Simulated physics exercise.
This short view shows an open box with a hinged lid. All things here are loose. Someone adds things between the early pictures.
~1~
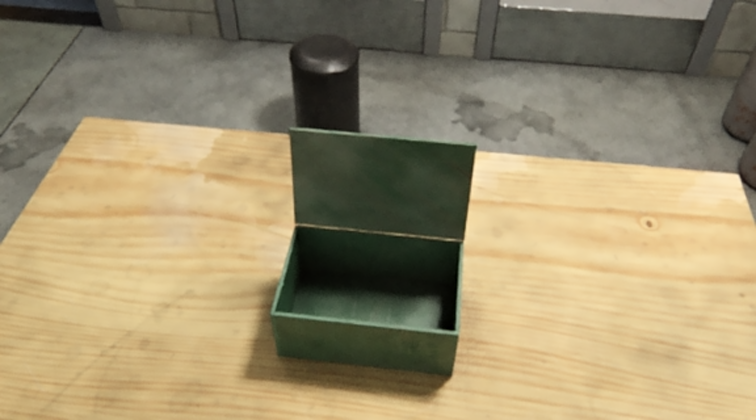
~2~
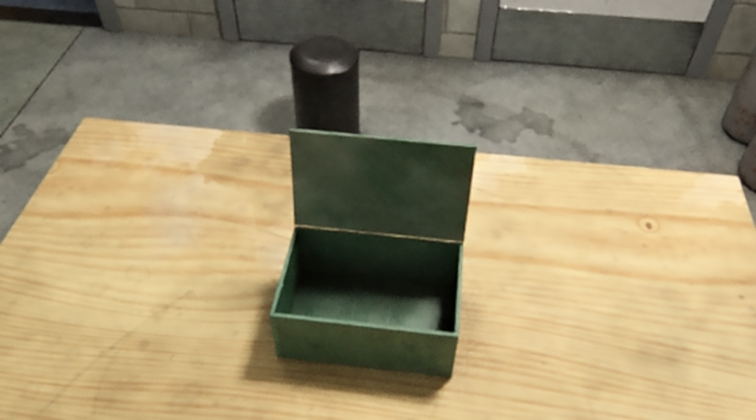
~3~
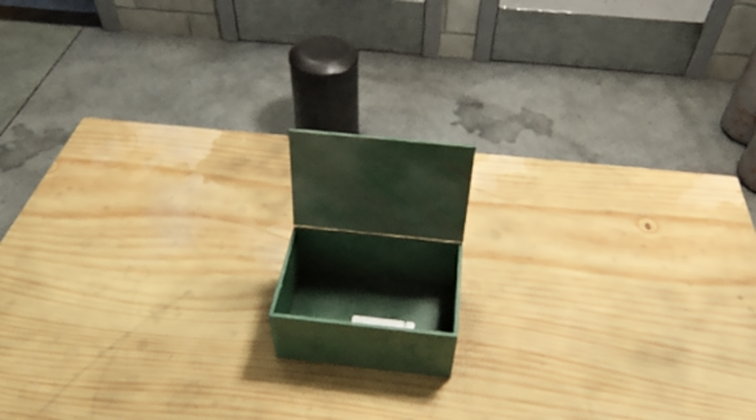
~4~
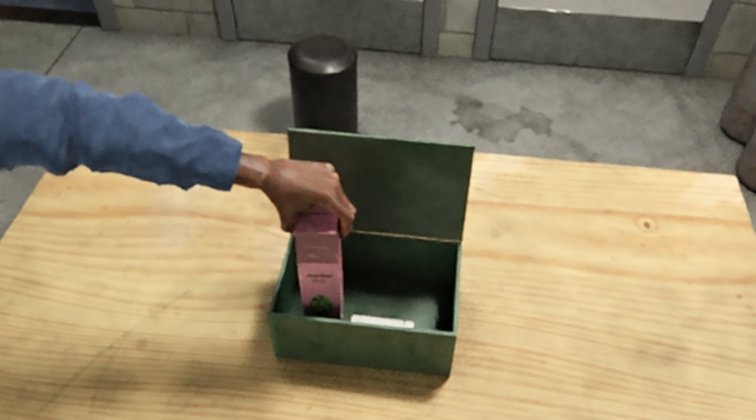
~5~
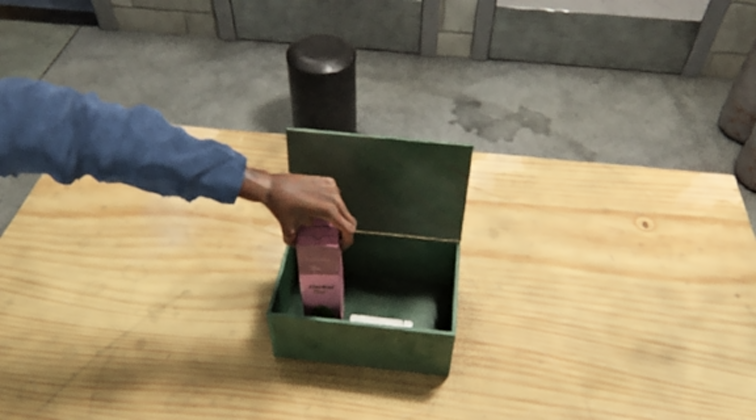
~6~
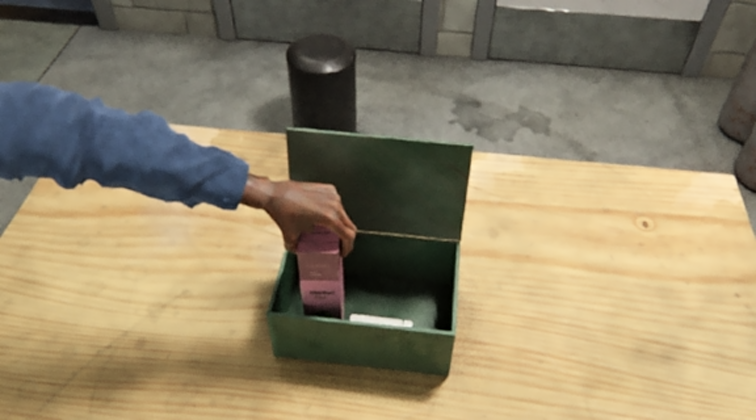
An arm in a blue sleeve reaches in from the left over a pale wooden table, seen from above in a room with a grey floor. On the table sits an open green box with its hinged lid raised, a black cylinder standing behind. A small white item appears inside the box, then the hand lowers a pink carton into its left side, still gripping it.
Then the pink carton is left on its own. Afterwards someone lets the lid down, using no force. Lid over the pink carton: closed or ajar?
Ajar.
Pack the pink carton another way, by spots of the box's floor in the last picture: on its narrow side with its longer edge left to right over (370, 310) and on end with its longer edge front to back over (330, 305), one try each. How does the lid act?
Try one: Lid down; try two: Lid left up.
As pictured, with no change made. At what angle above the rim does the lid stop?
I'd say roughly 55 degrees above the rim.
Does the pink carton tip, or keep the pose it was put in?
Observation: It keeps the set orientation.
Then, 1.10 s later than the last frame, lid starting down.
Then, 1.40 s later than the last frame, lid 72° above the rim.
Then, 1.70 s later than the last frame, lid 52° above the rim.
Then, 4.00 s later than the last frame, lid 53° above the rim.
When it is over, lid 53° above the rim; both as before. End places, in pixels of the last picture, pink carton near (323, 285).
